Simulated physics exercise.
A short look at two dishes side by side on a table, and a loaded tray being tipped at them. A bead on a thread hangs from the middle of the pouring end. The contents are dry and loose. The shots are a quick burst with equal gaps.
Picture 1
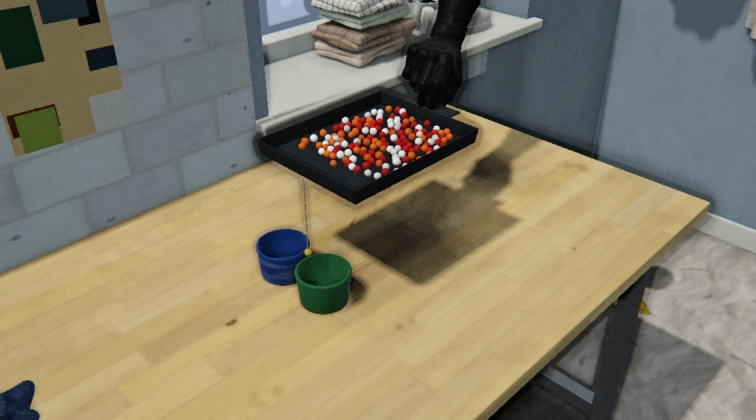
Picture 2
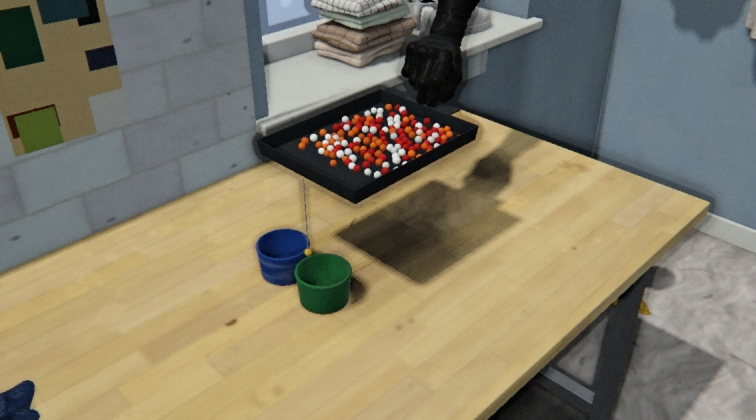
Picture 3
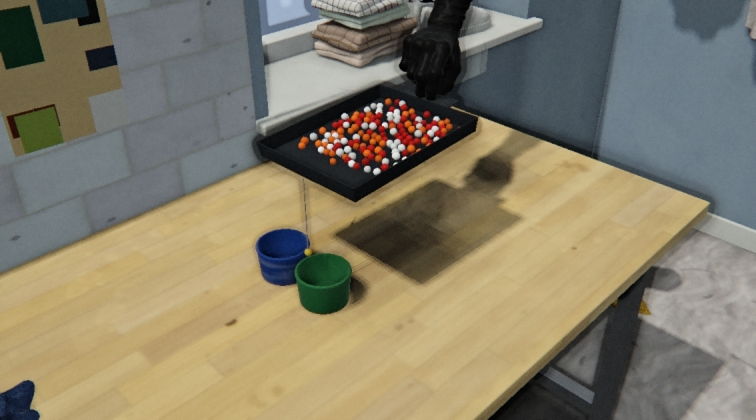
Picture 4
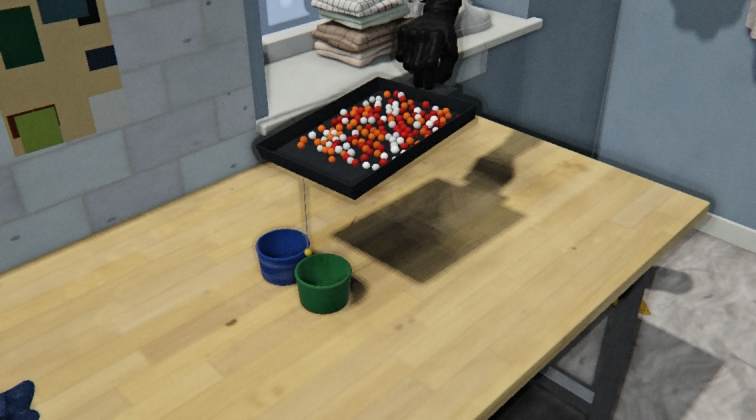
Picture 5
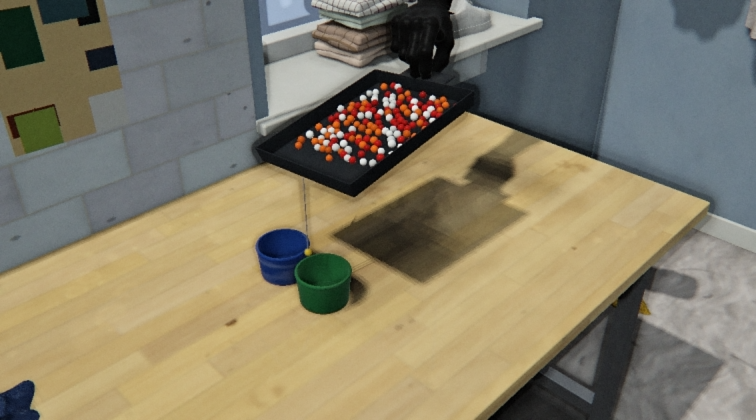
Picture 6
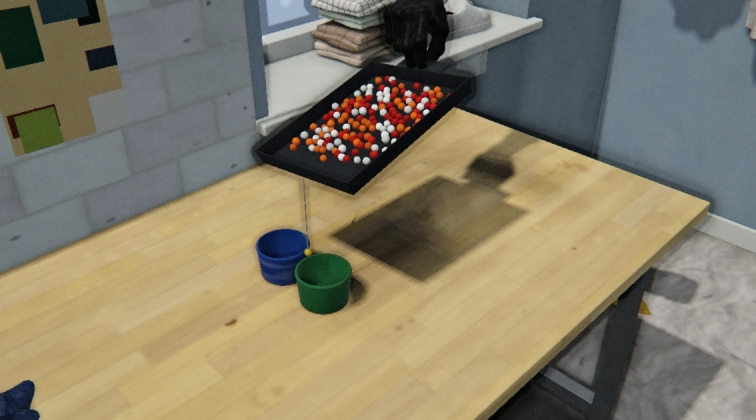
Black tray of orange, red and white beads tilting gradually toward its left corner above blue and green dishes, a black-gloved hand behind.
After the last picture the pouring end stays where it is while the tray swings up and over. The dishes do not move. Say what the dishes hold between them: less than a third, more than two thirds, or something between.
They take from one third to two thirds between them.
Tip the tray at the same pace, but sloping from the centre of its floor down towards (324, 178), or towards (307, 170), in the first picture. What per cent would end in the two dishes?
Roughly 0 per cent, and 0 per cent.
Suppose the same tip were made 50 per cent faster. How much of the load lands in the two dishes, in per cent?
About 40 per cent.
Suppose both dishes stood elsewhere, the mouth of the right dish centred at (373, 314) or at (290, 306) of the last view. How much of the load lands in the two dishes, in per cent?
Roughly 0 per cent, and 0 per cent.
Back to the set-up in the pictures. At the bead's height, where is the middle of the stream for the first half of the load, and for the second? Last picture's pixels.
First near (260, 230), later near (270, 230).
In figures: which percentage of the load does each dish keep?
For the left dish some 50 %, for the right dish some 0 %.
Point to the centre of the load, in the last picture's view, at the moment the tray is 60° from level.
Near (289, 149).
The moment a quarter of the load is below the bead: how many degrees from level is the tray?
At about 95°.
Shortly afterwards, tray tipped steeply; all but a few on the tray; a little in the air.
Next, tray tipped right over; near half on the tray; a little in the left dish; near a quarter outside both; near a quarter in the air.
Some moments later, tray tipped past a quarter turn; near half in the left dish; near half outside both.
In the end, tray tipped past a quarter turn; none at all in the right dish; near half in the left dish; near half outside both.
